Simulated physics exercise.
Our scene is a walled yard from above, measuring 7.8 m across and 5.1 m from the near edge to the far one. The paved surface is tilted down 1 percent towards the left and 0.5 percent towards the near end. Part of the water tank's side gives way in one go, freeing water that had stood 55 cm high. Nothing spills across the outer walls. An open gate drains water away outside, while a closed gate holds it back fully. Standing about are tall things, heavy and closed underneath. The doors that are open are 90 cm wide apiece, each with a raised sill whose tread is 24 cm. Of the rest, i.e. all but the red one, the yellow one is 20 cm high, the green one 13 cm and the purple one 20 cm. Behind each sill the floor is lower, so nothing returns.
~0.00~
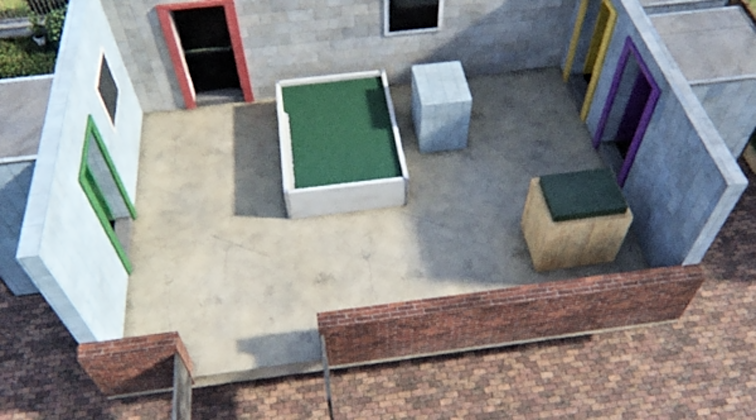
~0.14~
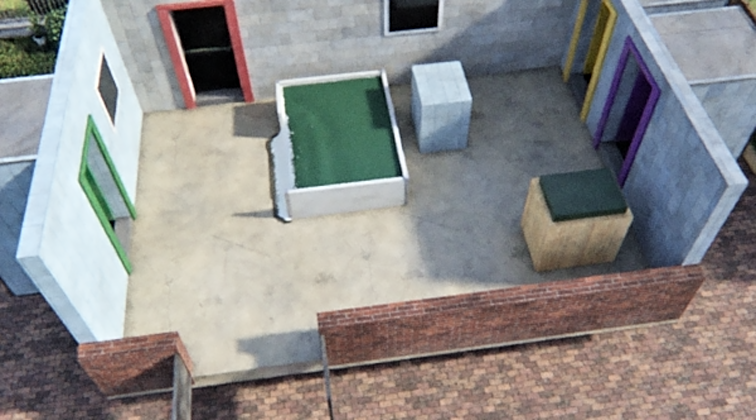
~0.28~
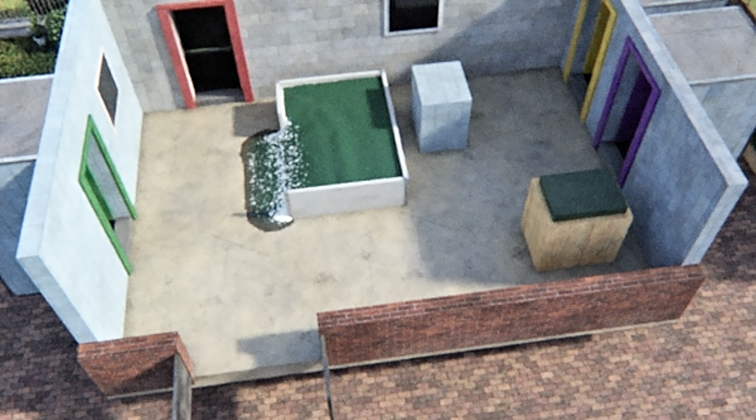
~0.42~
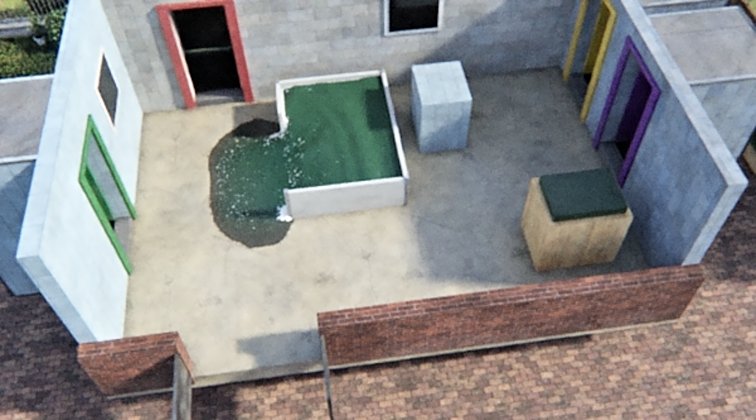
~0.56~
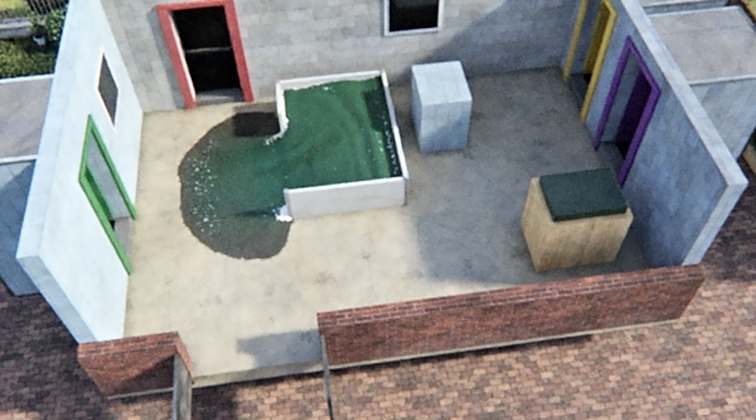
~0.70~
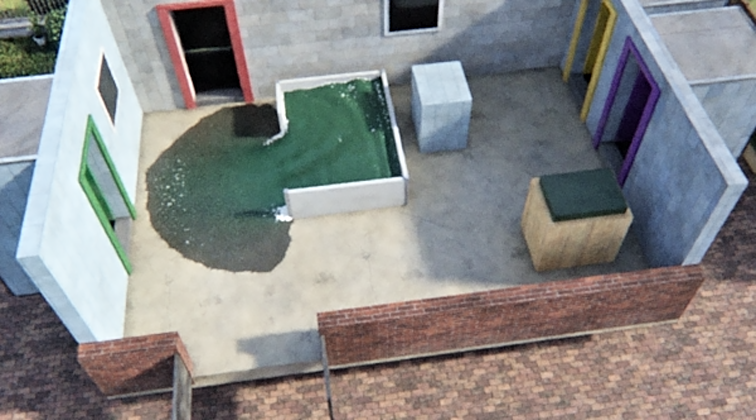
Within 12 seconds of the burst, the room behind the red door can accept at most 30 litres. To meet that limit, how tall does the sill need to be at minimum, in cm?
At least 6.5 cm or so.
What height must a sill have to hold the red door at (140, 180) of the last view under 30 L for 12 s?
Roughly 26 cm.
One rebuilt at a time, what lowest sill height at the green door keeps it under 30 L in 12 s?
Door green, min height approx. 24 cm.
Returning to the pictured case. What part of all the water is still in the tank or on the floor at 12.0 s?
Something like 70 per cent of it remains.
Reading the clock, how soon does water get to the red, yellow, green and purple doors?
So red sees it at 0.8 s, yellow at 6.5 s, green at 0.9 s and purple at 8.5 s.
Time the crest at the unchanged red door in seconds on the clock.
Some 3.6 s, more or less.
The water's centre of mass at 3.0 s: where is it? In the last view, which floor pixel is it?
The water is centred around (244, 192) in the last picture's pixels.
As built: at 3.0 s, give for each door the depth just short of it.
Red door 11 cm, yellow door 0 cm, green door 24 cm, purple door 0 cm.
After 1.4 s water covers 25 % of the floor, deepest (36 cm) near (135, 208); 4 cm at the red door, 0 litres in over its 14 cm sill.
After 3.0 s water covers 35 % of the floor, deepest (37 cm) near (121, 370); 11 cm at the red door, 0 litres in over its 14 cm sill.
After 12.0 s water covers 95 % of the floor, deepest (10 cm) near (121, 370); 7 cm at the red door, 0 litres in over its 14 cm sill.
At the red door as built, the water arrived by 0.9 s and peaked near 12 cm at 3.6 s.
With a sill of 5.5 cm, 50 litres would have come in within the 12 s; with 7.5 cm, 20 litres. So under 30 litres takes about 6.5 cm.
